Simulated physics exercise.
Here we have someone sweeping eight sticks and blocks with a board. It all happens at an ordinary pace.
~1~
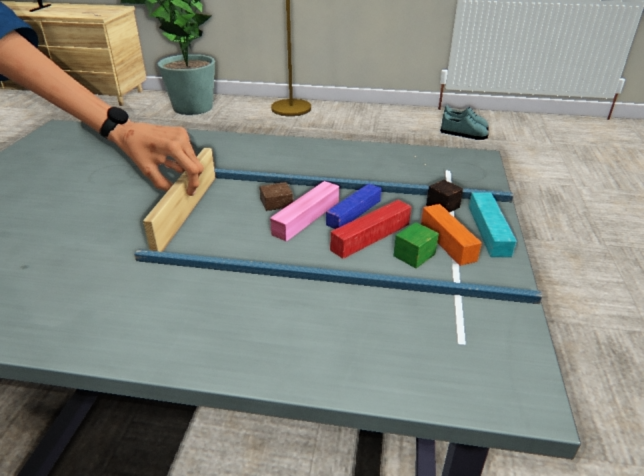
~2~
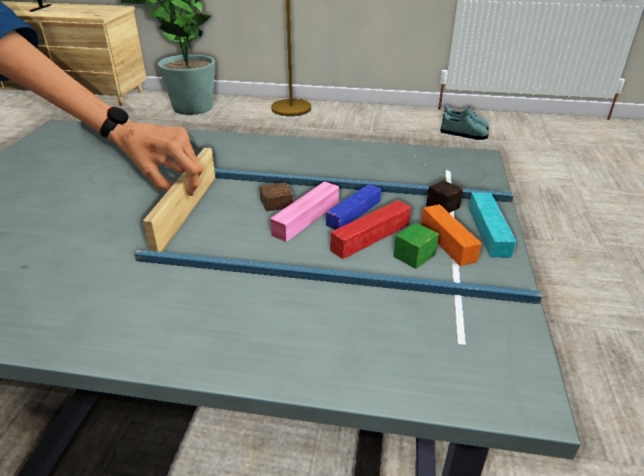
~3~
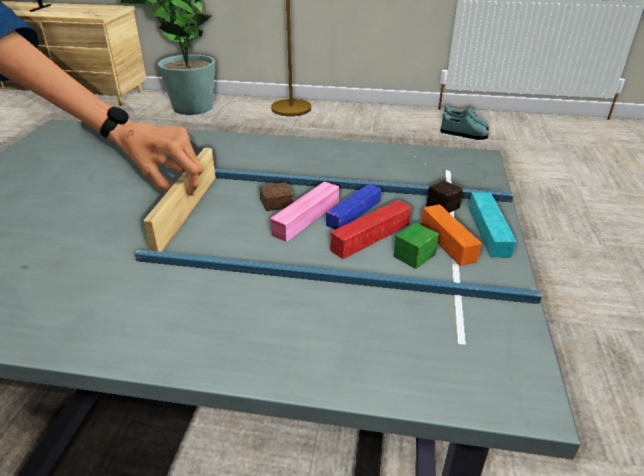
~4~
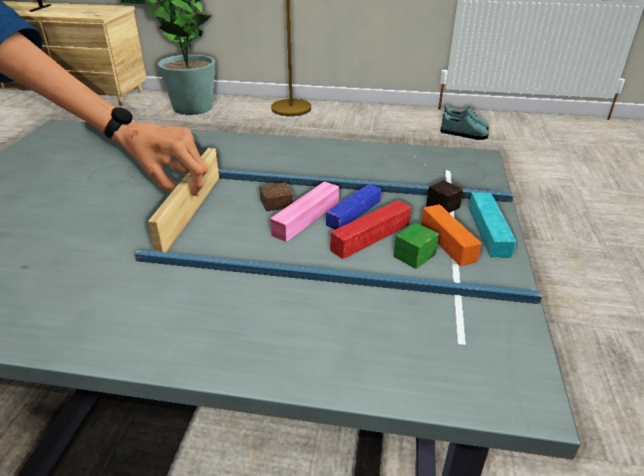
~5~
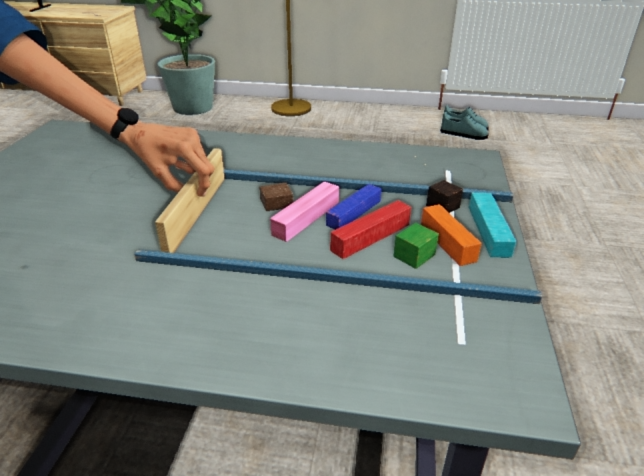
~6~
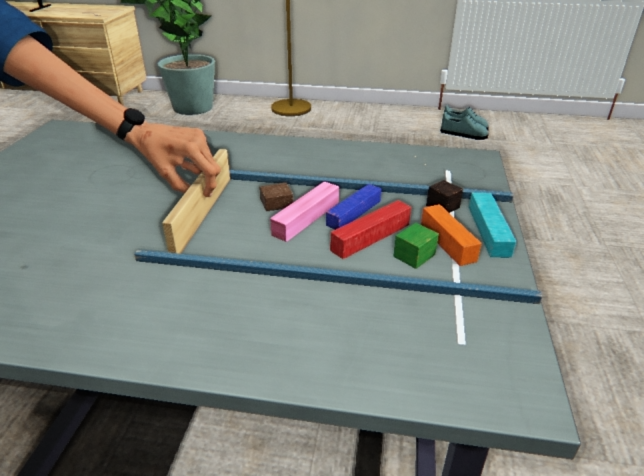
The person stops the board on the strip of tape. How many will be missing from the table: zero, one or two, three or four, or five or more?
The number that fall off is one or two.
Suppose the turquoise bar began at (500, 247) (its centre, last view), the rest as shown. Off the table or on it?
It is lost.
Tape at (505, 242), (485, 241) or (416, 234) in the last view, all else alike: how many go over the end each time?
Try by try, 6, 5 and 0.
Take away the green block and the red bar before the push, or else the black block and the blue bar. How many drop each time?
First 1, then 2.
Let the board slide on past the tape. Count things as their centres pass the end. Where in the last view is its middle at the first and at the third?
Its middle is around (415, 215) and later (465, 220).
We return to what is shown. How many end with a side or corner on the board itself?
4 of them.
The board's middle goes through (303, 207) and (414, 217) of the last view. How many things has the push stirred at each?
At the one place 3, at the other 8.
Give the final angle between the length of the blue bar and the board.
Near 30 degrees.
Early on, none off yet; turquoise bar at rest near (491, 223); orange bar at rest near (449, 234); black block at rest near (444, 197).
Finally, the number that fall off is one or two; lost, orange bar and turquoise bar.
